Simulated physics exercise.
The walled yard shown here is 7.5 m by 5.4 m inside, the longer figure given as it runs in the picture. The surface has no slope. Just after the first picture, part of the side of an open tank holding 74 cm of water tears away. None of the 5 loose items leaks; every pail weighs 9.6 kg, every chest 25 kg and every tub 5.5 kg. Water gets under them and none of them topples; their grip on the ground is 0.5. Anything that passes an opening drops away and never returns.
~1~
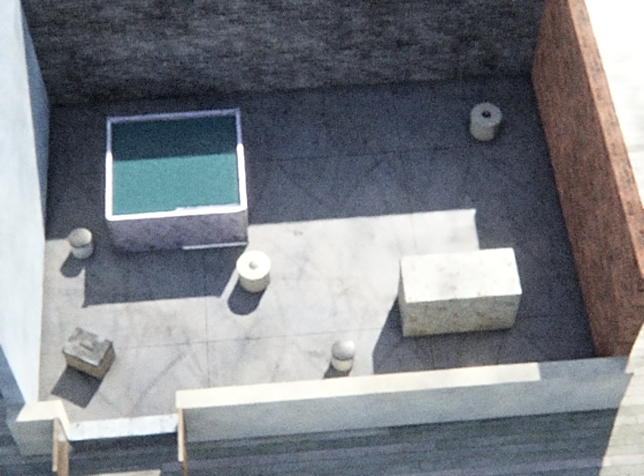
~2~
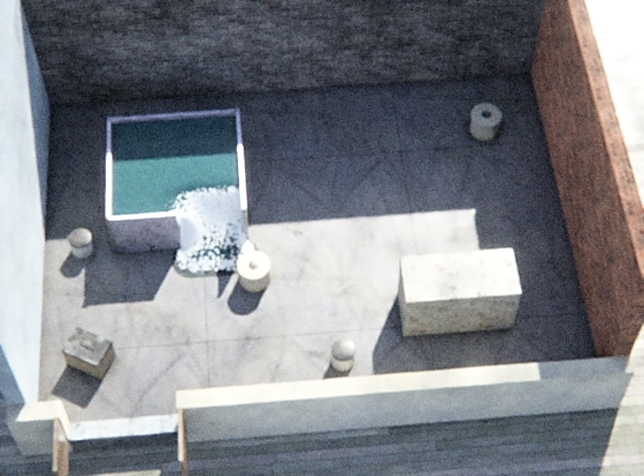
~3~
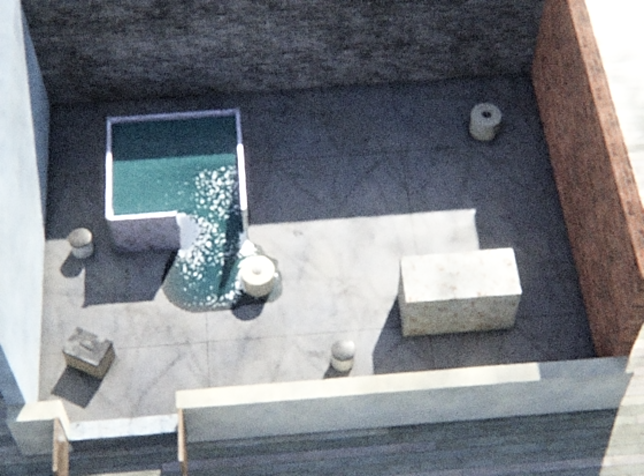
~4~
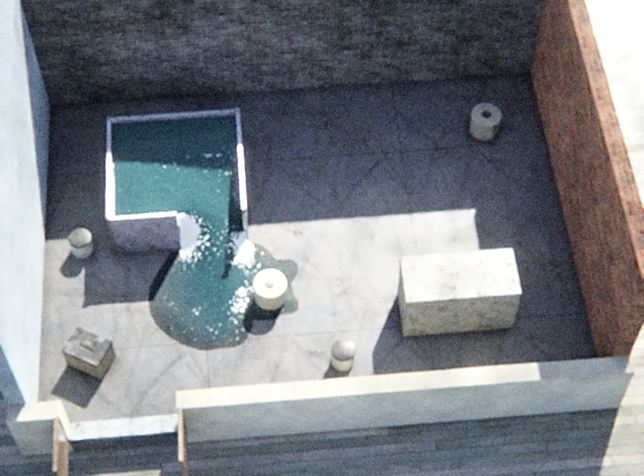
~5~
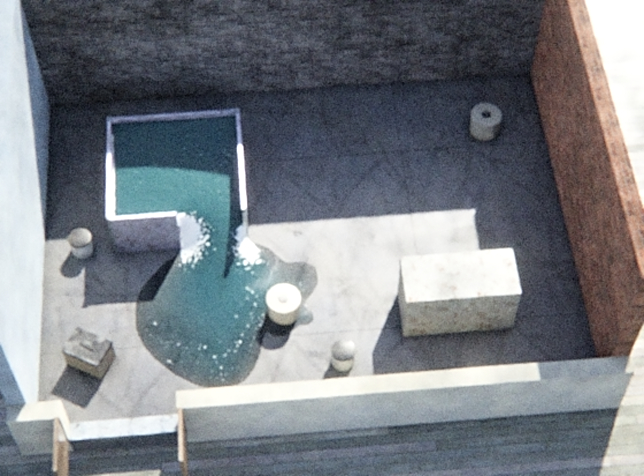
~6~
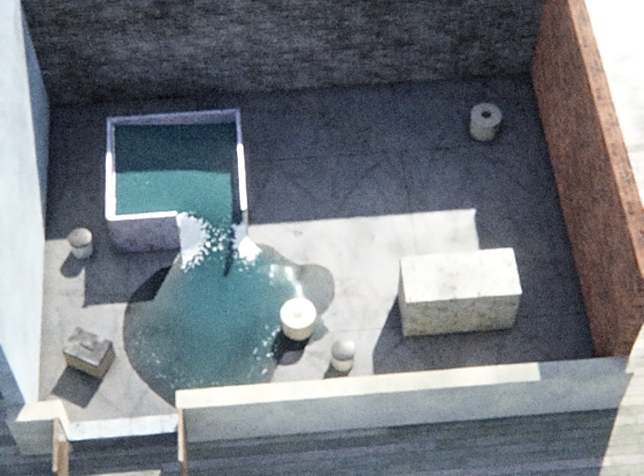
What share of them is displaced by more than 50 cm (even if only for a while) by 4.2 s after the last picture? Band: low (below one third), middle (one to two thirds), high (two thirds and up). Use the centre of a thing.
Middle.
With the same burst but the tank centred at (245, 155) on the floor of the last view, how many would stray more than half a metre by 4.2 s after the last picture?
2.
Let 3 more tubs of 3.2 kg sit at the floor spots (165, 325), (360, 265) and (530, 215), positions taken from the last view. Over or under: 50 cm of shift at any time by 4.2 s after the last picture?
Reading them off in order: Clears the mark, clears the mark, clears the mark.
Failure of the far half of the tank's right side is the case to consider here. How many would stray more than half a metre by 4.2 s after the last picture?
Count: 1.
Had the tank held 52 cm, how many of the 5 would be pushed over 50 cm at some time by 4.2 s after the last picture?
That would make 2 of them.
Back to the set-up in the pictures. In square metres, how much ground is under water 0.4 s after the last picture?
I'd estimate close to 11.0 m2.
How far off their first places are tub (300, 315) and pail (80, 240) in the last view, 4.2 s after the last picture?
Net shifts, in order: 450 cm and 0 cm.
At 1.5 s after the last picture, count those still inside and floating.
Answer: 1.
Then, 0.4 s after the last picture 1 of 5 are over 50 cm from their spots; 0 afloat.
Then, 1.5 s after the last picture 2 of 5 are over 50 cm from their spots; 1 afloat.
Then, 2.8 s after the last picture 2 of 5 are over 50 cm from their spots; 2 afloat.
Then, 4.2 s after the last picture 2 of 5 are over 50 cm from their spots, and 2 have been at some point; 1 afloat.
